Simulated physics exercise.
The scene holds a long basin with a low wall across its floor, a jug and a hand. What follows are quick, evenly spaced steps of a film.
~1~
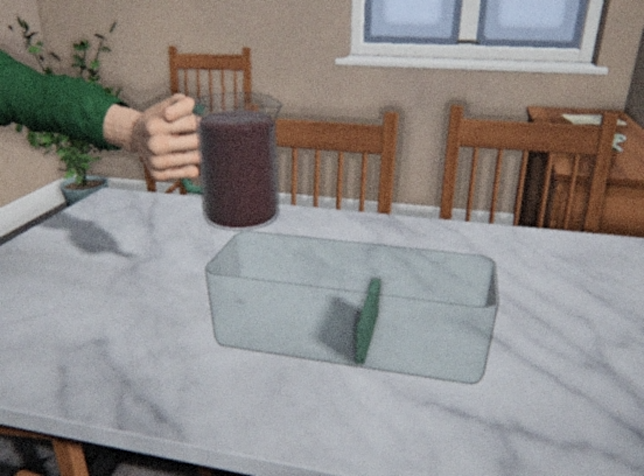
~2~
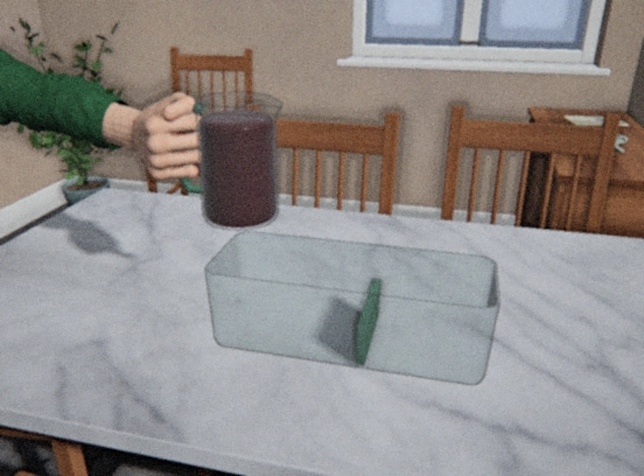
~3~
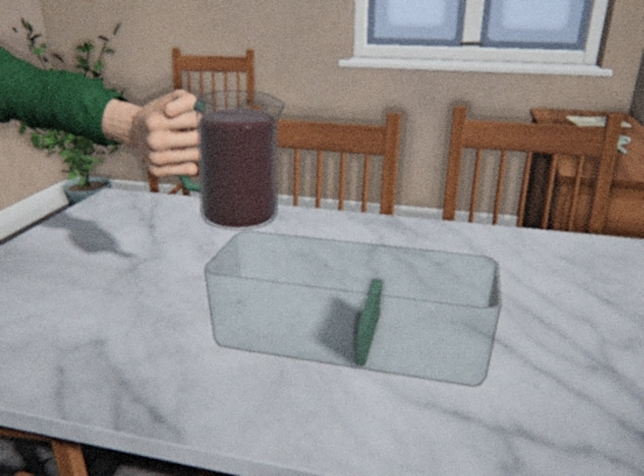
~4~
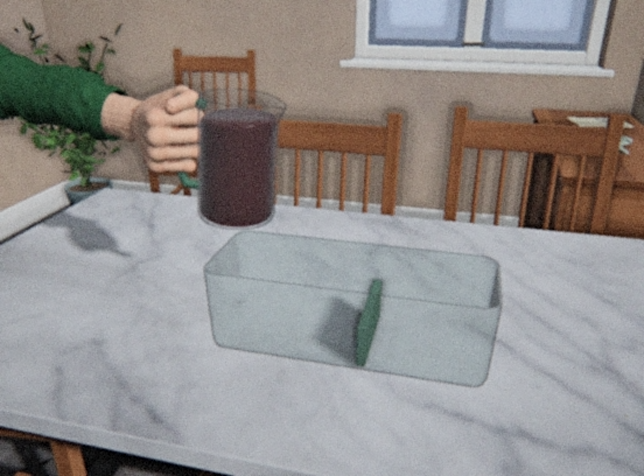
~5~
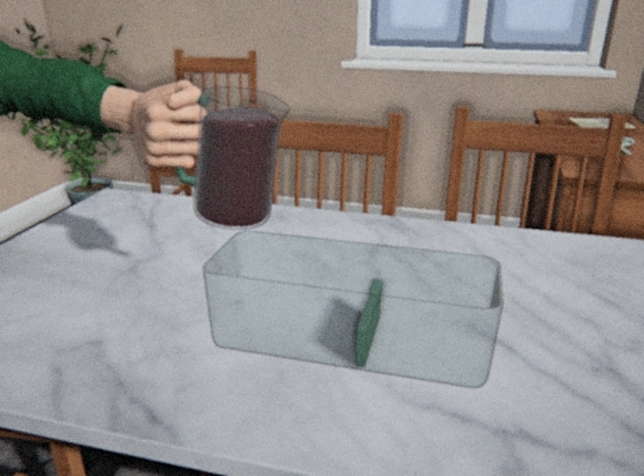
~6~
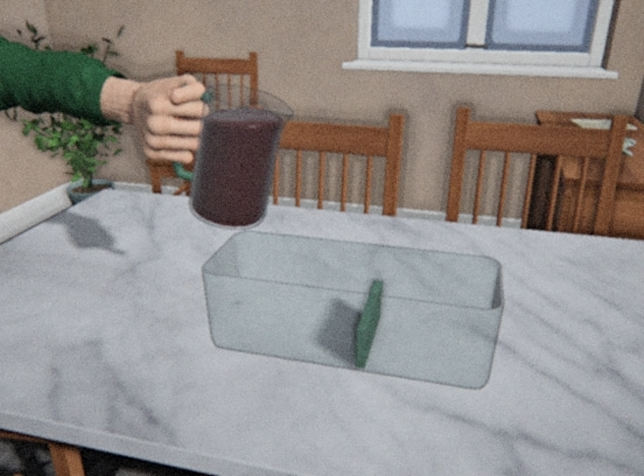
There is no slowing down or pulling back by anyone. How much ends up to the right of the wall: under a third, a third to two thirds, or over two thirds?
Short answer, the right side fails to reach a third.
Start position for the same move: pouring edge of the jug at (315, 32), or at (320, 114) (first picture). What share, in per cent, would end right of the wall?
Roughly 95 percent on the first try and 95 percent on the second.
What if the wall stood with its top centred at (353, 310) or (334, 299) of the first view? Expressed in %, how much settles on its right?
About 75 % and 95 %.
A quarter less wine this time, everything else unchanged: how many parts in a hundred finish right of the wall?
I'd say roughly 5 percent.
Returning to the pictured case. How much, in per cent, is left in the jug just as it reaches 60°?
It still holds close to 90 per cent at that lean.
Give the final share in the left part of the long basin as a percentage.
Something like 85 per cent, roughly.
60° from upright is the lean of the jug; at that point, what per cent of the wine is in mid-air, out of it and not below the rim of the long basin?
Airborne fraction: Approx. 5 %.
A moment on, the tilt is 60° and 91 per cent is still to pour, 2 is left of the wall and 0 right of it.
Next, the tilt is 91° and 54 per cent is still to pour, 22 is left of the wall and 8 right of it.
Then the tilt is 99° and 13 per cent is still to pour, 65 is left of the wall and 15 right of it.
Later the tilt is 99° and 2 per cent is still to pour, 81 is left of the wall and 15 right of it.
At rest 84 per cent lies left of the wall, 15 right of it and 1 outside.
